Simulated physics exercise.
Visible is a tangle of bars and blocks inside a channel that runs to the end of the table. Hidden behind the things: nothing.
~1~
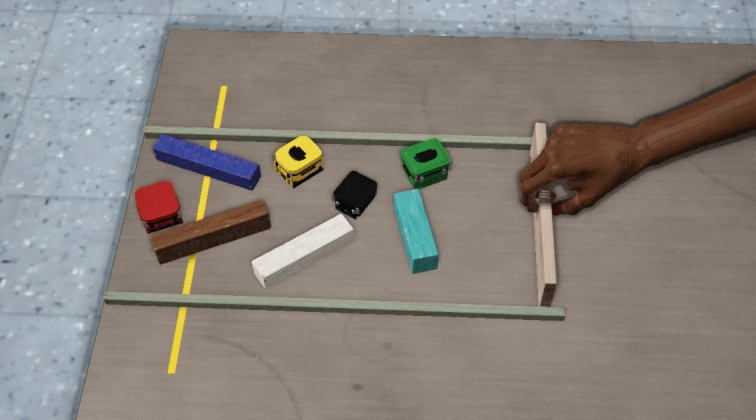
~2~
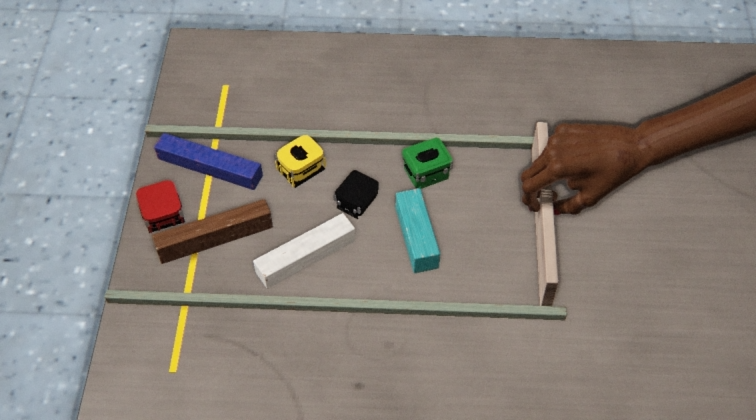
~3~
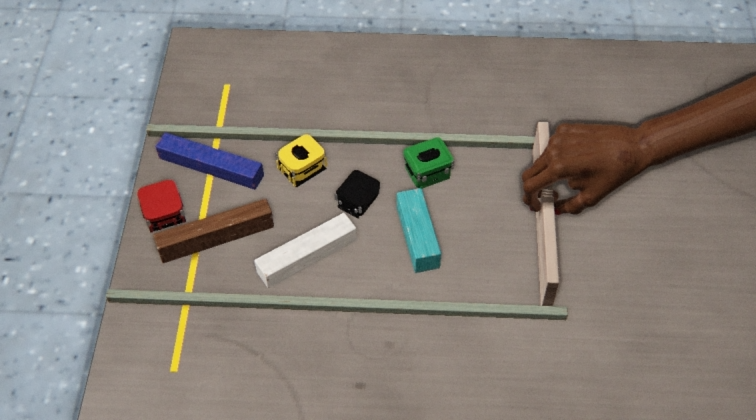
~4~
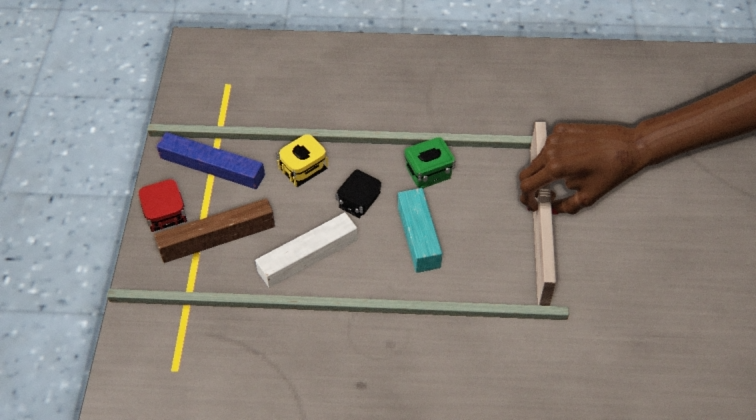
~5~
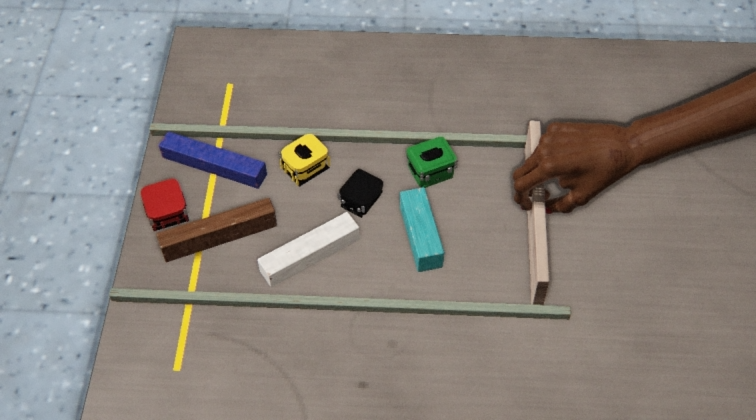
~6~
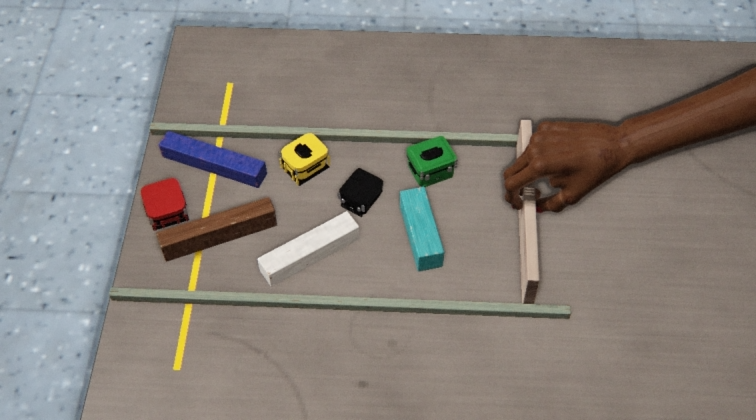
A hand reaches in from the right and grips an upright pale board across a railed channel on a brown tabletop, seen from above at an angle. Inside lie blue, brown, white and turquoise bars among red, yellow, black and green cases, with yellow tape crossing at left. The view drifts very slightly, then the hand slides the board a little left, touching nothing else.
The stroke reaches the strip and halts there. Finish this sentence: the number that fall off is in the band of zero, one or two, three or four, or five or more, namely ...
Namely one or two.
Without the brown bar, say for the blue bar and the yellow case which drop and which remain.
The blue bar goes over, the yellow case is kept.
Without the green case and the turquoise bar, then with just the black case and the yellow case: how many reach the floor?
Result: 0 in the first case, with 1 in the second.
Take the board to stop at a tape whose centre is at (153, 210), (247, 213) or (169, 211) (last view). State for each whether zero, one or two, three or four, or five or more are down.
Falls: Five or over; no fall at all; three to four.
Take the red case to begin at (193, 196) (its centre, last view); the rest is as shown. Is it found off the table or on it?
The red case falls.
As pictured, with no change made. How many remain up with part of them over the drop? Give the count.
Counting them gives 2.
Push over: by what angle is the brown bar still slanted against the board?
It measures close to 15 degrees.
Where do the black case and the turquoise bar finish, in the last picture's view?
The black case stops around (176, 175); the turquoise bar around (190, 218).
Early on, none off yet; red case at rest near (165, 204); blue bar at rest near (213, 159); brown bar at rest near (218, 229).
A while later, none off yet; red case at rest near (165, 204); blue bar moving near (203, 162); brown bar travelled a little near (205, 223).
Finally, the number that fall off is one or two; lost, blue bar and red case.
